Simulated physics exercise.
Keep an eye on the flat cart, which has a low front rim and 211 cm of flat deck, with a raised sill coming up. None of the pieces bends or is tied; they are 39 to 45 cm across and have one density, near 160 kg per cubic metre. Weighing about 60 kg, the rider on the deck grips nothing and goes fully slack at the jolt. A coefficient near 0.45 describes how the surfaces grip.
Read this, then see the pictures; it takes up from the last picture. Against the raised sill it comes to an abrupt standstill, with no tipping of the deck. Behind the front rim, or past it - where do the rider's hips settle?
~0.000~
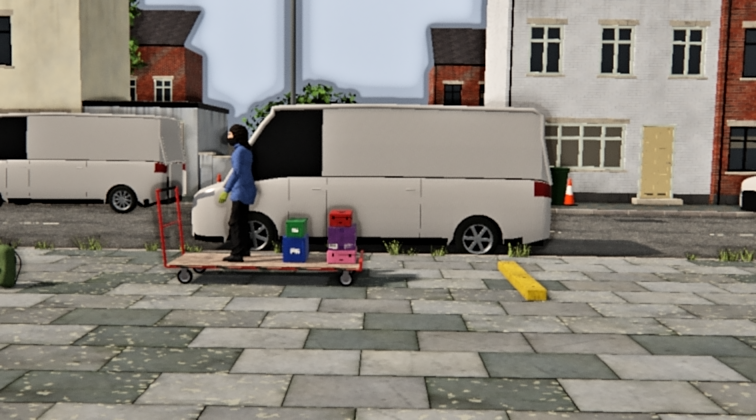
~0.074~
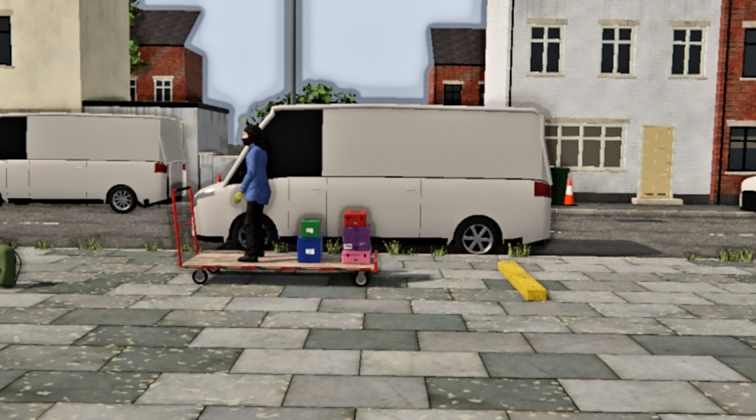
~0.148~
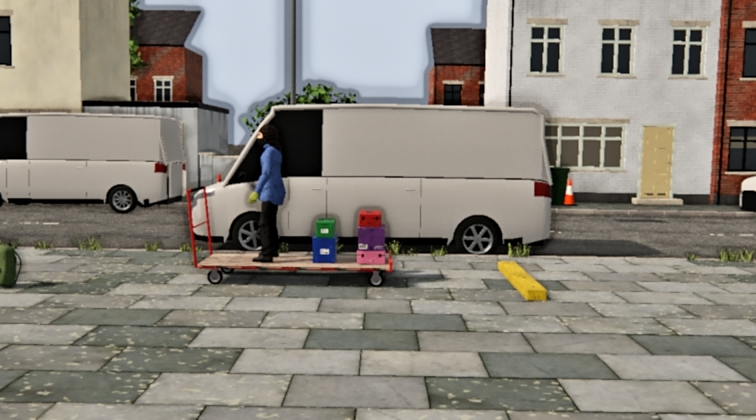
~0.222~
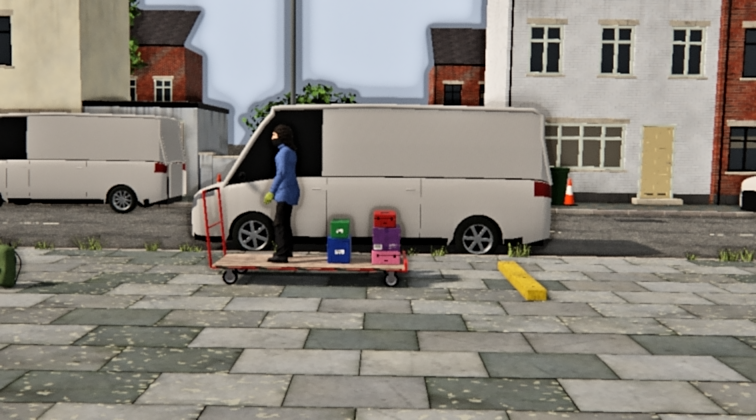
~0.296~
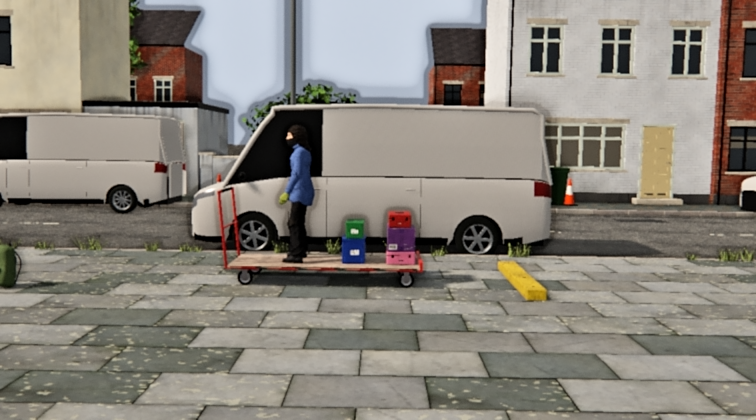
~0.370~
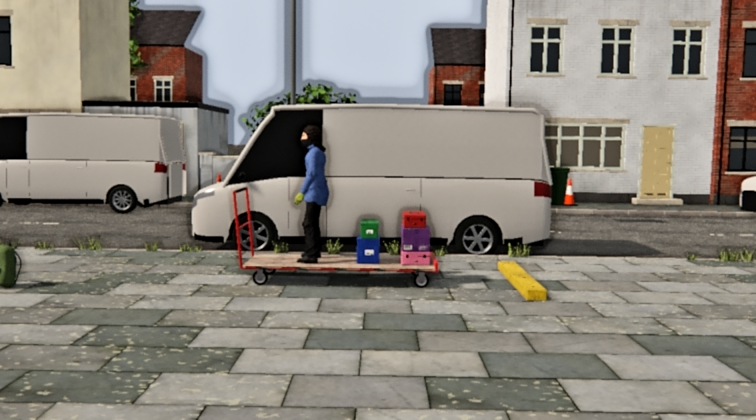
My guess is it stays inside the edge.
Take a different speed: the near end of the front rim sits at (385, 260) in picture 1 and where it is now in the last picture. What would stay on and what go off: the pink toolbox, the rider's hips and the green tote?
Then the pink one is still in place, the hips are still in place and the green one is no longer aboard.
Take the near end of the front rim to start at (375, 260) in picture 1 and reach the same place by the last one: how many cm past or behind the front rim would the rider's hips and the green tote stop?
Rest points: Hips at 80 cm behind, green at 20 cm behind.
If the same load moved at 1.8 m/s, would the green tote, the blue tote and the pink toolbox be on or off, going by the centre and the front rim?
In that case the green one would stay put, the blue one would stay put and the pink one would stay put.
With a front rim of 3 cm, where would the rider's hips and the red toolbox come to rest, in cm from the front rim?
Hips 20 behind, red 90 past.
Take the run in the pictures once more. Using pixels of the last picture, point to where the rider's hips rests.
Roughly pixel (506, 241).
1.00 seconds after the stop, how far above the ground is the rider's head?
30 cm above it.
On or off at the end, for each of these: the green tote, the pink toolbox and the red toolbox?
Green: No longer aboard; pink: Still aboard; red: No longer aboard.
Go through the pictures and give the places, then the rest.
In the first frame, hips (244, 192), blue tote (296, 248), rim corner (360, 268); 0 cm covered, 180 to go.
In the second frame, hips (258, 192), blue tote (310, 248), rim corner (376, 268); 17 cm covered, 163 to go.
In the third frame, hips (273, 192), blue tote (325, 248), rim corner (391, 268); 33 cm covered, 147 to go.
In the fourth frame, hips (288, 192), blue tote (339, 249), rim corner (406, 268); 50 cm covered, 130 to go.
In the fifth frame, hips (302, 193), blue tote (354, 249), rim corner (421, 269); 67 cm covered, 113 to go.
In the sixth frame, hips (317, 193), blue tote (369, 249), rim corner (437, 269); 83 cm covered, 96 to go. Speed about 2.3 m/s.
The wheels strike at 0.80 s.
After 1.35 s the rider's hips are 36 cm behind the rim, near (489, 228) in the last picture's view.
After 1.80 s the rider's hips are 21 cm behind the rim, near (502, 236) in the last picture's view.
When all is still (3.1 s), past the rim, green tote, purple carton and red toolbox; behind it, blue tote, pink toolbox and the rider's hips.
